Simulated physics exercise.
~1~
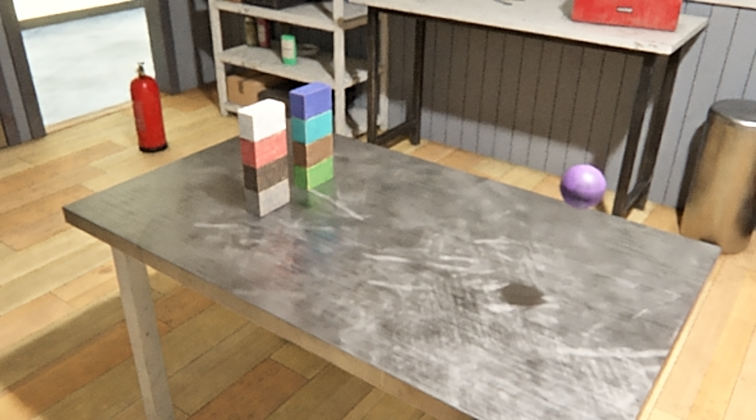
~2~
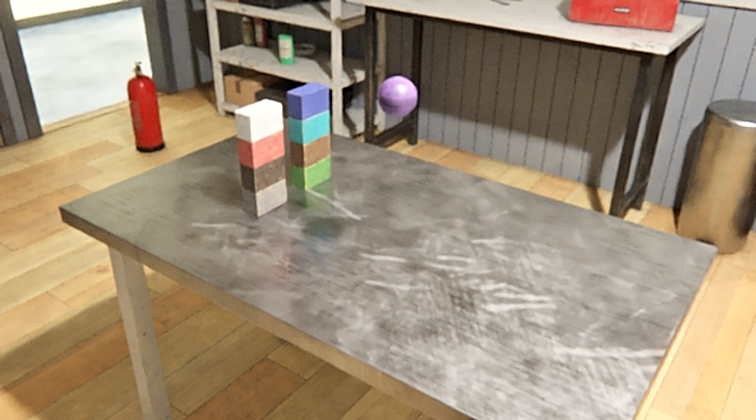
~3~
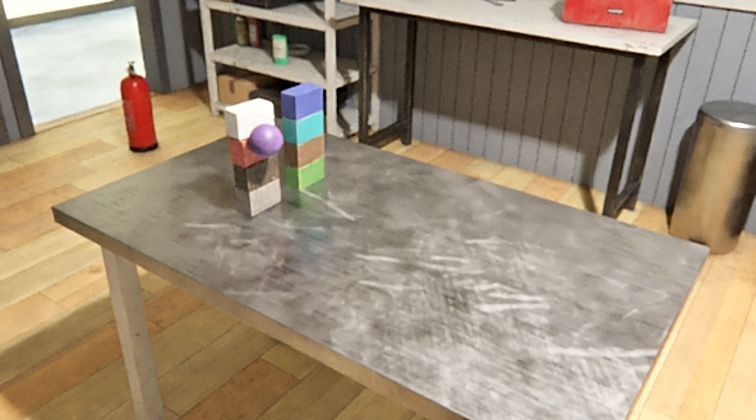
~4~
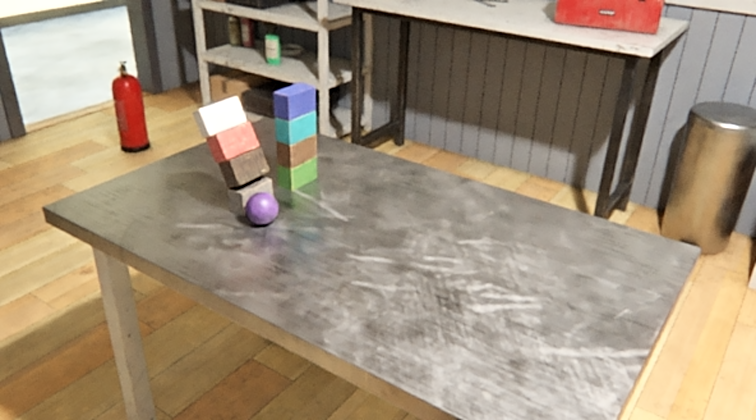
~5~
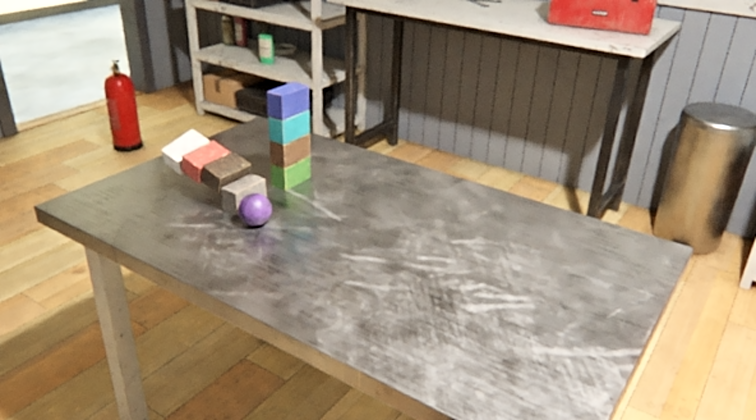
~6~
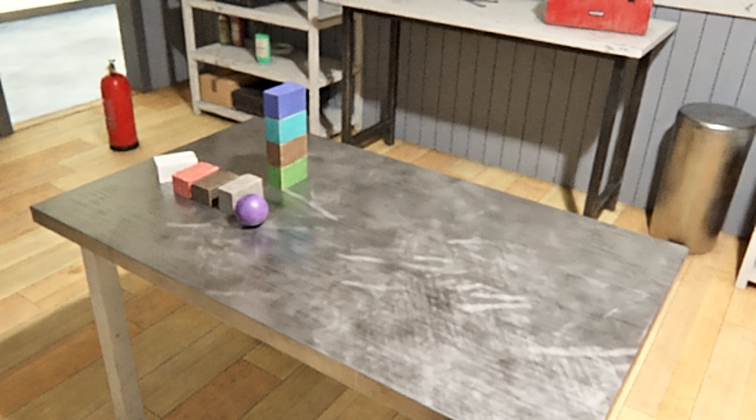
On a workshop table, a flying purple ball topples one block stack, leaving another standing.
